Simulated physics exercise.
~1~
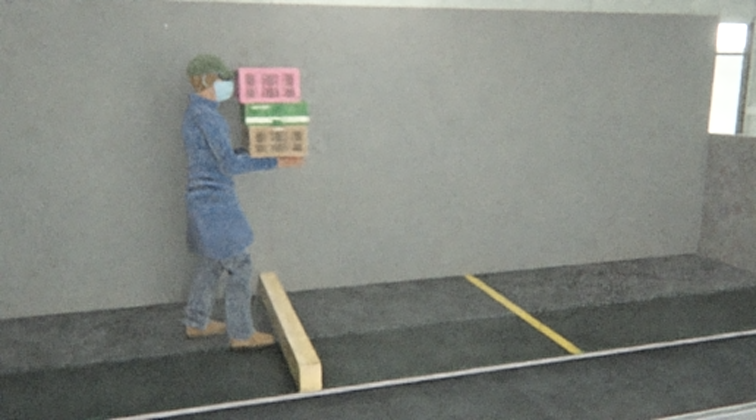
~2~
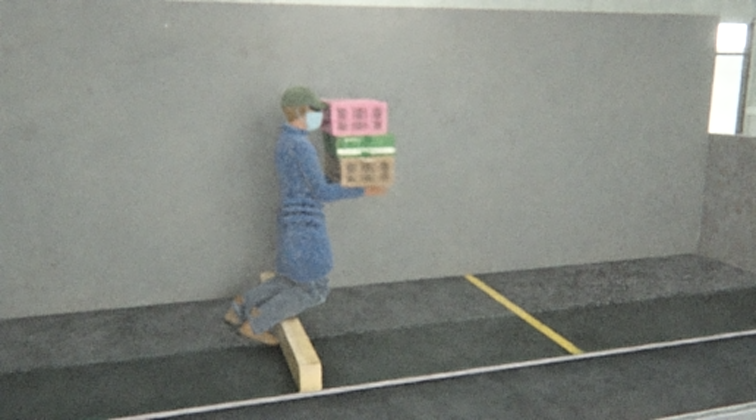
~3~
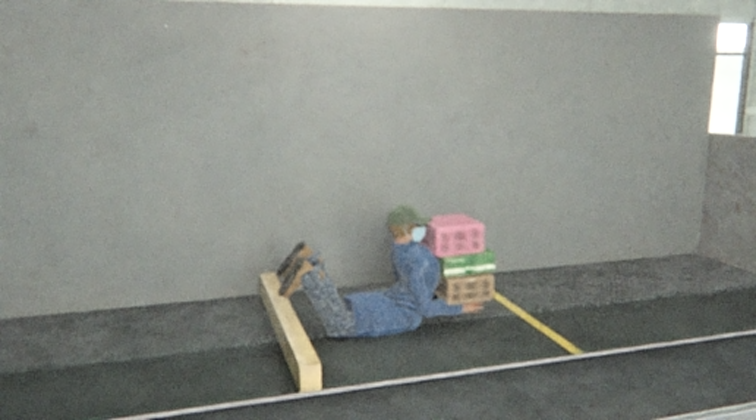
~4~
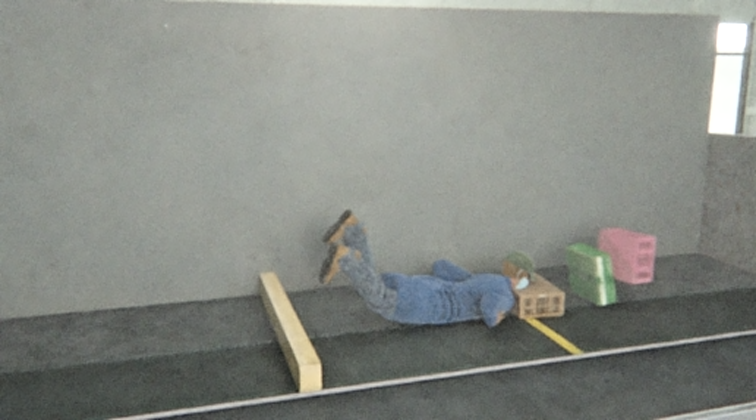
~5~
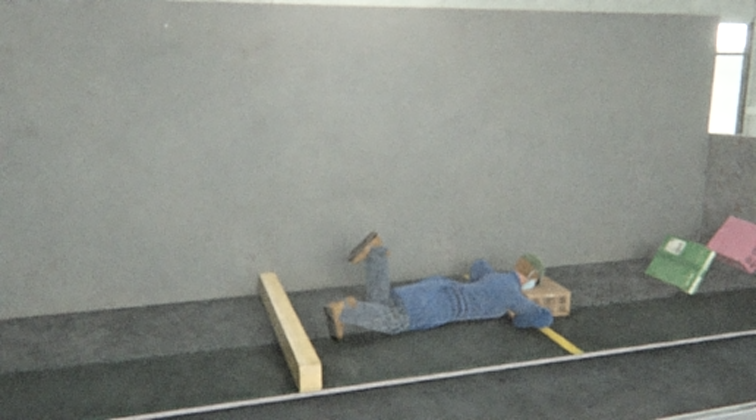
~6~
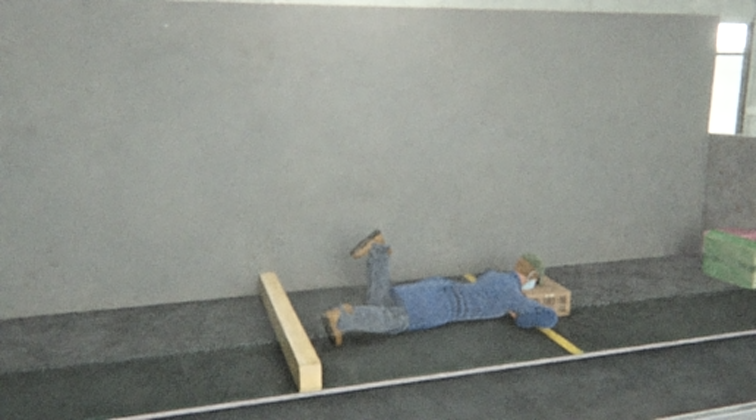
We see a masked person in a cap carrying a pink crate, a green parcel and a brown crate trip over a wooden beam and fall flat; the brown crate stops just past the yellow line, while the other two tumble farther right, partly out of view.
